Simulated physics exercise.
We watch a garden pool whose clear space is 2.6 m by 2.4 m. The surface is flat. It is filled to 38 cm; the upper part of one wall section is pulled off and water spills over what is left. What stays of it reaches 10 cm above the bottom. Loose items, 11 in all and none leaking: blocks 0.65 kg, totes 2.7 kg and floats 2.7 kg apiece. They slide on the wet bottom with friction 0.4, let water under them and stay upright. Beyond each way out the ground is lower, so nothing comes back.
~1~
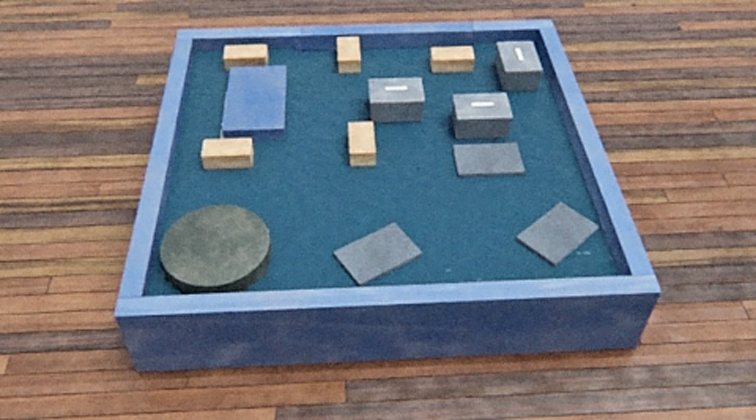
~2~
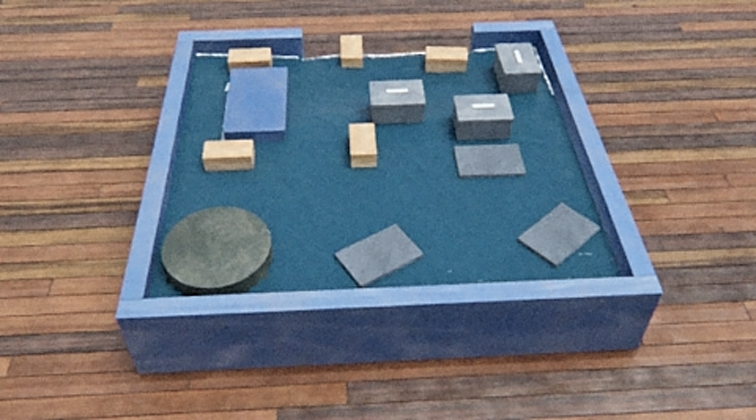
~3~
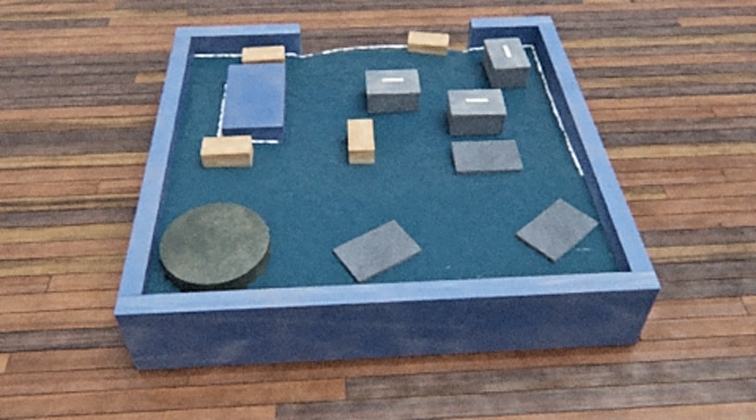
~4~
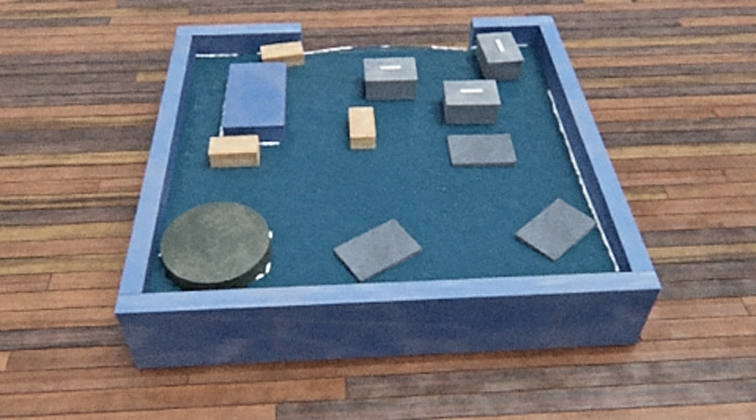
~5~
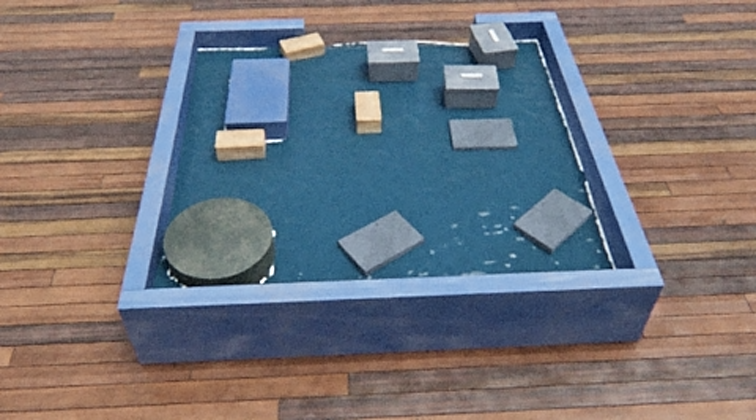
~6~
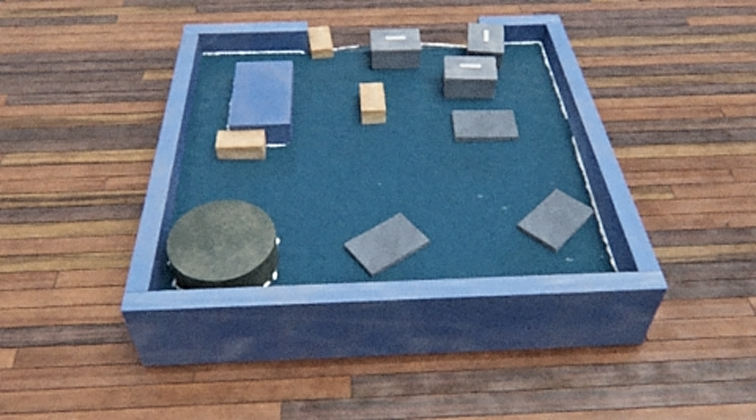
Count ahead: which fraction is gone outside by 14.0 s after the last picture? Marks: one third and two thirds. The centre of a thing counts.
It is two thirds or more.
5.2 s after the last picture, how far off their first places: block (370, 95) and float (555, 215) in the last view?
In that order: Gone out, 40 cm.
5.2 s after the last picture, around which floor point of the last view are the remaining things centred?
At about (418, 177).
Then, 1.2 s after the last picture 5 of 11 are out; 6 afloat.
Then, 5.2 s after the last picture 7 of 11 are out; 4 afloat.
Then, 10.0 s after the last picture 8 of 11 are out; 3 afloat.
Then, 14.0 s after the last picture 8 of 11 are out; 3 afloat.
